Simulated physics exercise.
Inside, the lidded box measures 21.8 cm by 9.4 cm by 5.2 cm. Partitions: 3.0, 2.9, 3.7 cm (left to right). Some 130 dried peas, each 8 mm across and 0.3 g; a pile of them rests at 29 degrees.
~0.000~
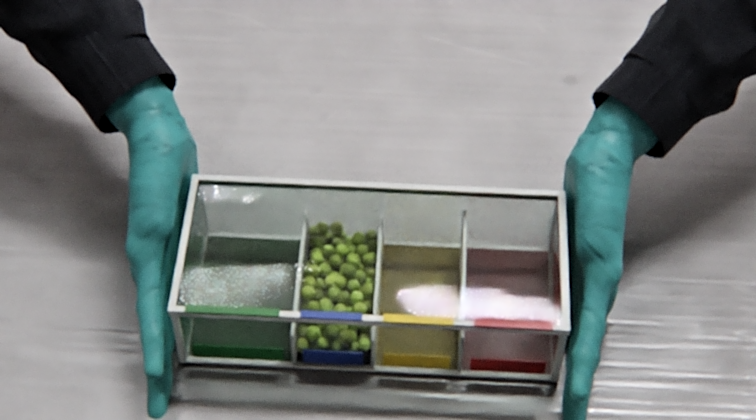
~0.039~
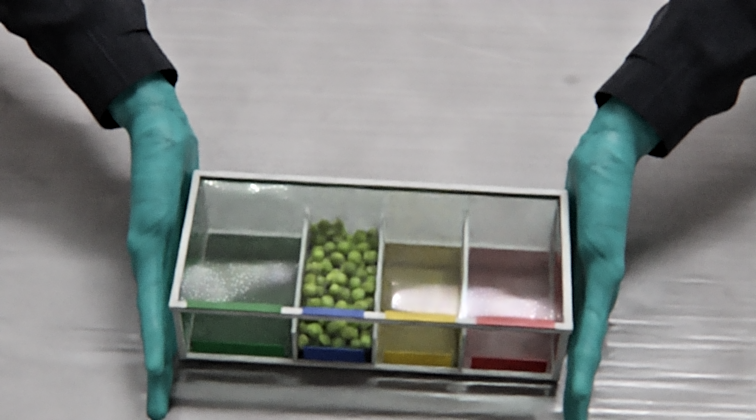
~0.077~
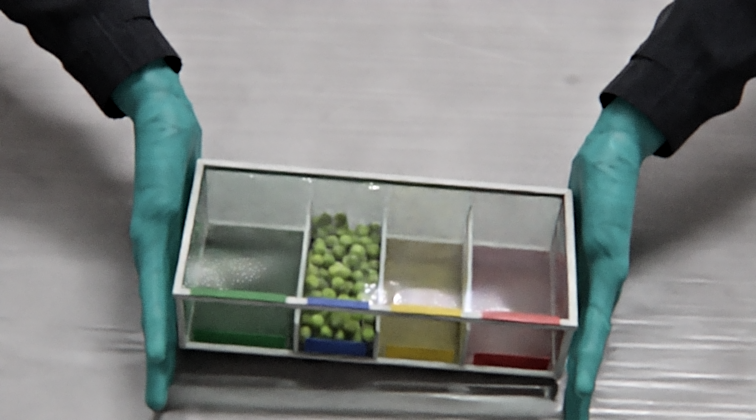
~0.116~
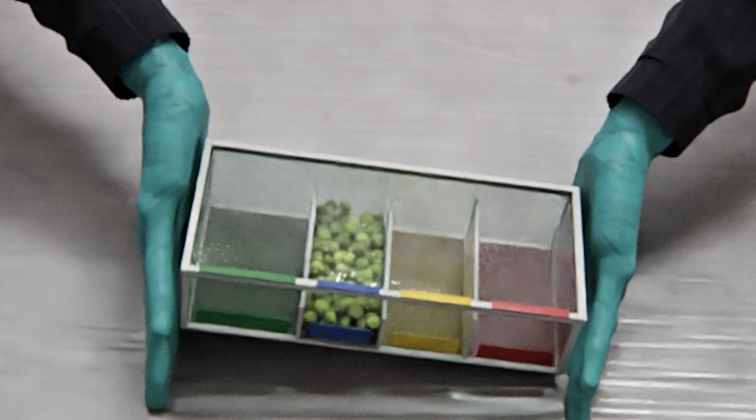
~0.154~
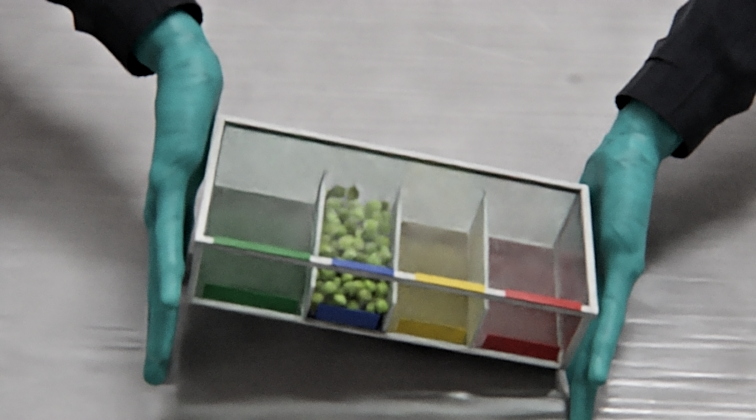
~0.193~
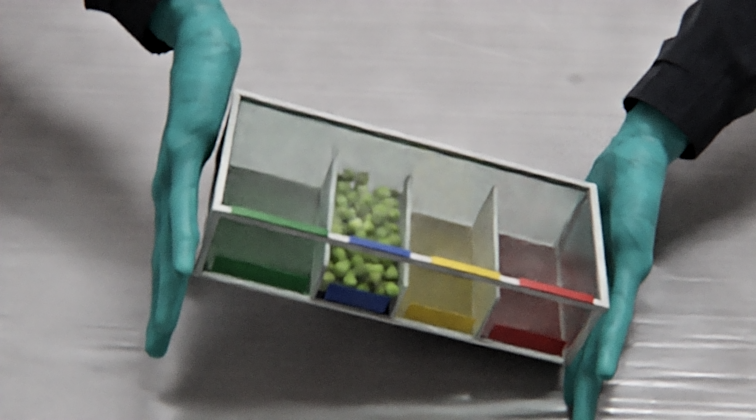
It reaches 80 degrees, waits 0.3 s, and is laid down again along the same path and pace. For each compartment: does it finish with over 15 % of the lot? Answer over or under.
Red compartment: Over; blue compartment: Over; green compartment: Under; yellow compartment: Over.
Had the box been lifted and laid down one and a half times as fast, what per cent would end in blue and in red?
In that case blue 30; red 30.
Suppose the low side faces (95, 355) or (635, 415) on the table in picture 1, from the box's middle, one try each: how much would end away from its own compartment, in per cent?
Some 25 and 50 per cent.
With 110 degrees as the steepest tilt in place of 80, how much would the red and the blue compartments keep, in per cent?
Then: Red 55, blue 0.
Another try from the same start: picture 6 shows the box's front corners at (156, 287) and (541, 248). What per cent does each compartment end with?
Red 0; blue 70; green 30; yellow 0.
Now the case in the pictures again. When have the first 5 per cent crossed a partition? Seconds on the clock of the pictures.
At about 0.65 s.
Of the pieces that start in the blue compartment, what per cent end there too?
Roughly 50 per cent.
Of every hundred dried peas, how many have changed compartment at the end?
Roughly 55 per cent.
Then, at 0.86 s, tilt 80 degrees; red 15 %, blue 65 %, yellow 20 %.
After 1.31 s, tilt 44 degrees; red 30 %, blue 45 %, yellow 25 %.
After 1.84 s, tilt 0 degrees; red 30 %, blue 45 %, yellow 25 %.
At rest (2.3 s), red 30 %, blue 45 %, green 0 %, yellow 25 %.
